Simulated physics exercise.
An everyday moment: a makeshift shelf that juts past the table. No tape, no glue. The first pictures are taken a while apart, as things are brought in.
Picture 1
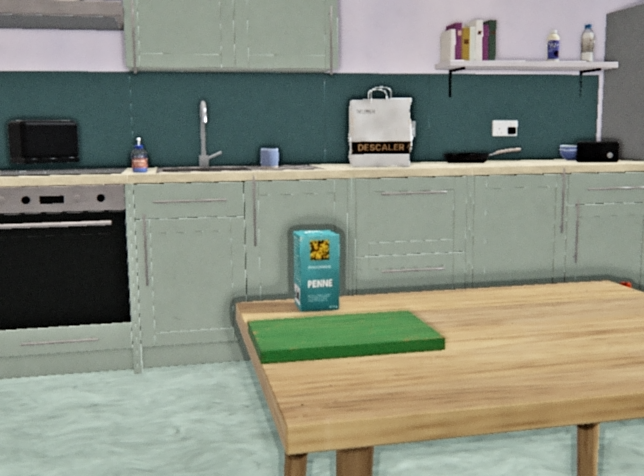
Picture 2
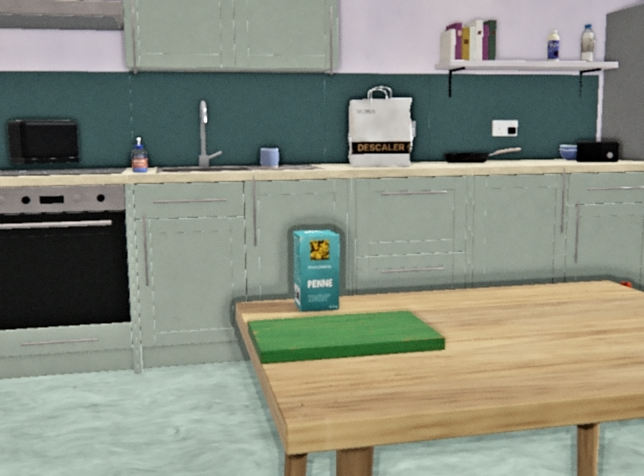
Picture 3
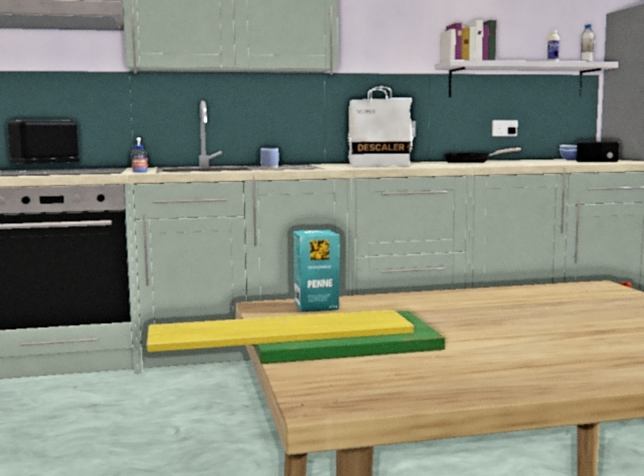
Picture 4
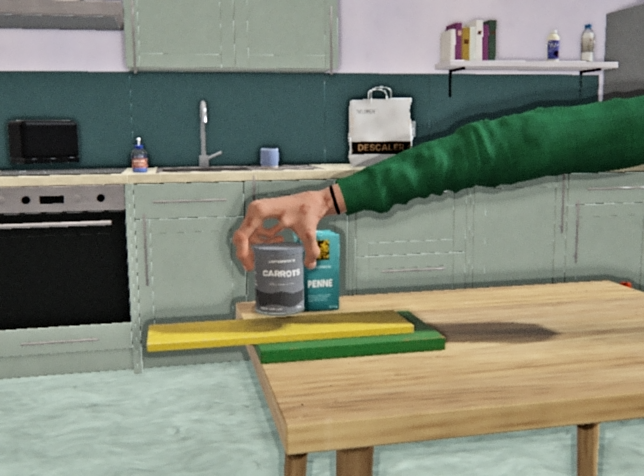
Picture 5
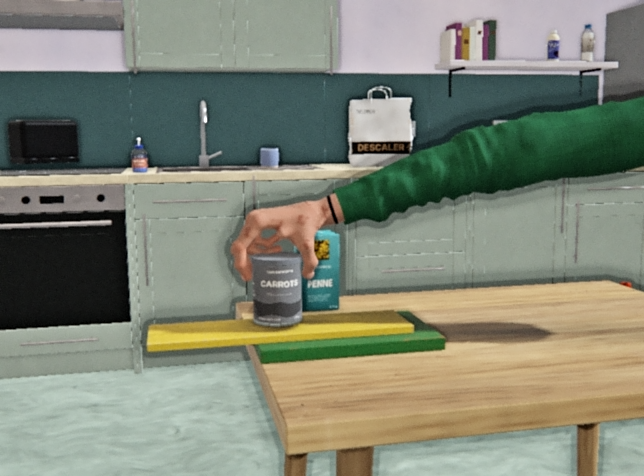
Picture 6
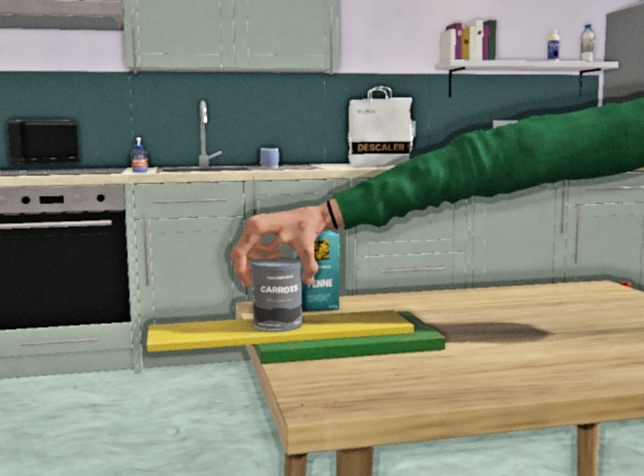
In a kitchen with pale green cupboards and a dark teal wall, a still camera looks across at a wooden table on the right. A green slab lies at the table's left end with a turquoise penne carton behind it, and a yellow plank appears across the slab, jutting left past the edge. A green-sleeved arm reaches in from the right and lowers a grey tin onto the plank, keeping its fingers around it.
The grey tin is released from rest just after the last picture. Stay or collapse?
In the end the plank keeps its balance.
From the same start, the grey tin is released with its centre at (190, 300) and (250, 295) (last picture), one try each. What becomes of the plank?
First try: It tips off the edge; second try: It stays on the table.
Then, 0.60 s later than the last frame, all is still.
Then, 1.20 s later than the last frame, grey tin resting near (277, 294).
Then, 2.30 s later than the last frame, things are still on the move.
When it is over, all 4 as before. End places, in pixels of the last picture, grey tin near (276, 294). The plank stays on the table.
